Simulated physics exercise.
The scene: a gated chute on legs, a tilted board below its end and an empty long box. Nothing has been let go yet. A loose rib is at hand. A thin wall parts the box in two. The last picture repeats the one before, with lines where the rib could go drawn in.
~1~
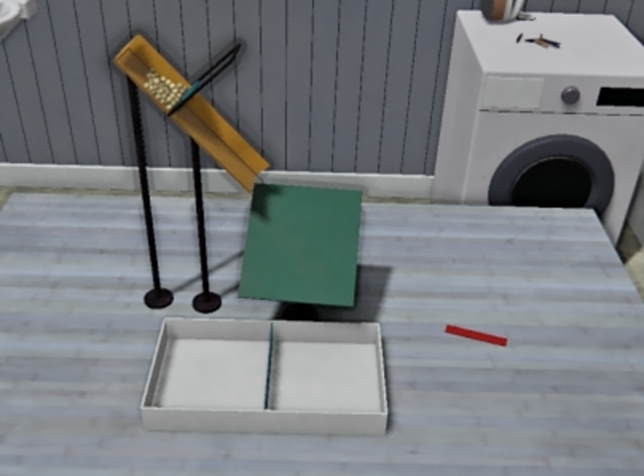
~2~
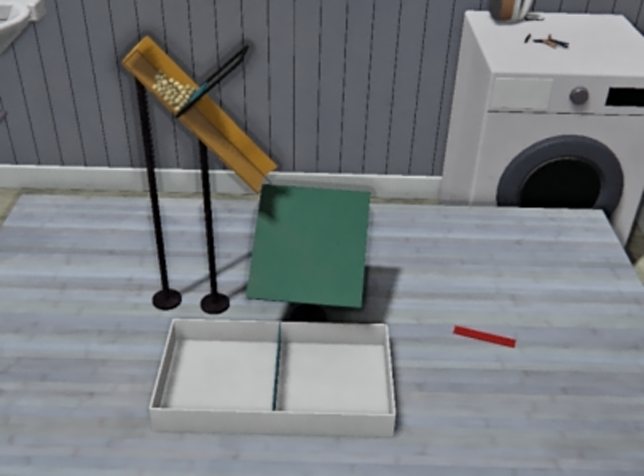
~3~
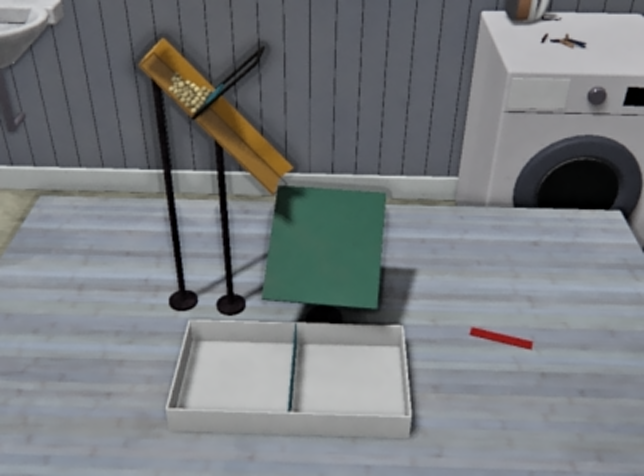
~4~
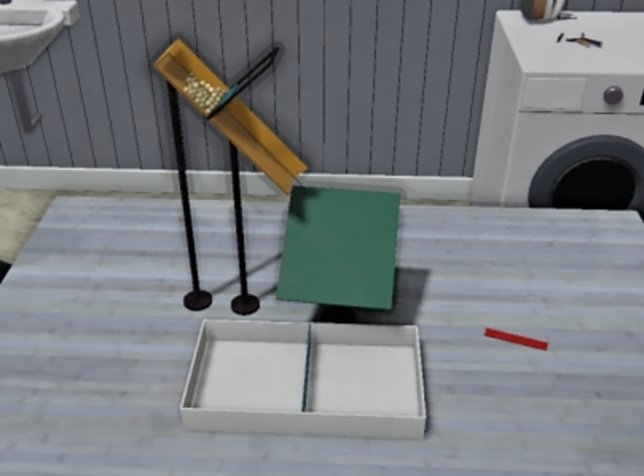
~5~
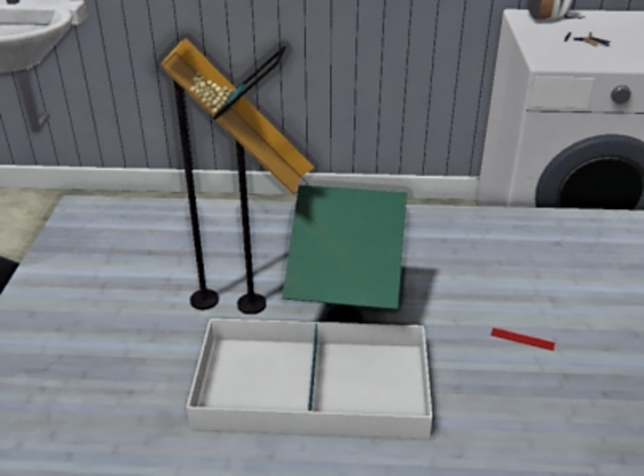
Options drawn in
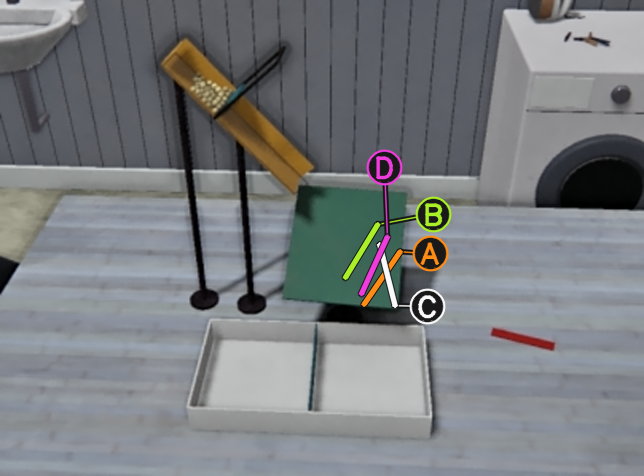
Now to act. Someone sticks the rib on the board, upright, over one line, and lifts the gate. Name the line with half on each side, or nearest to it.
Take B.
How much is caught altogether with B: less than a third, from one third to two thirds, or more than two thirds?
It is more than two thirds.
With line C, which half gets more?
Right.
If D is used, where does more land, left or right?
Right.
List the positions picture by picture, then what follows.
In the first picture, load behind the gate near (166, 90), soya beans; lip of the chute near (253, 184), sloping fairly steeply.
In the second picture, middle of the board near (310, 243), tilted fairly steeply; middle of its low edge near (303, 303); of its high edge near (316, 188).
In the third picture, front corners of the box near (166, 409) and (411, 417); front end of its middle wall near (288, 413); gate still shut near (217, 93).
In the fourth picture, middle of the load near (206, 93); lip near (290, 187).
In the fifth picture, middle of the load near (212, 93); lip near (297, 186).
On the marked copy, line A from (400, 251) to (364, 304); line B from (377, 224) to (345, 277); line C from (379, 244) to (395, 305); line D from (387, 236) to (361, 293).
With A, of what is caught, a small share in the left half, all but a few in the right.
With B, of what is caught, close to half in the left half, close to half in the right.
With C, of what is caught, a small share in the left half, all but a few in the right.
With D, of what is caught, a small share in the left half, all but a few in the right.
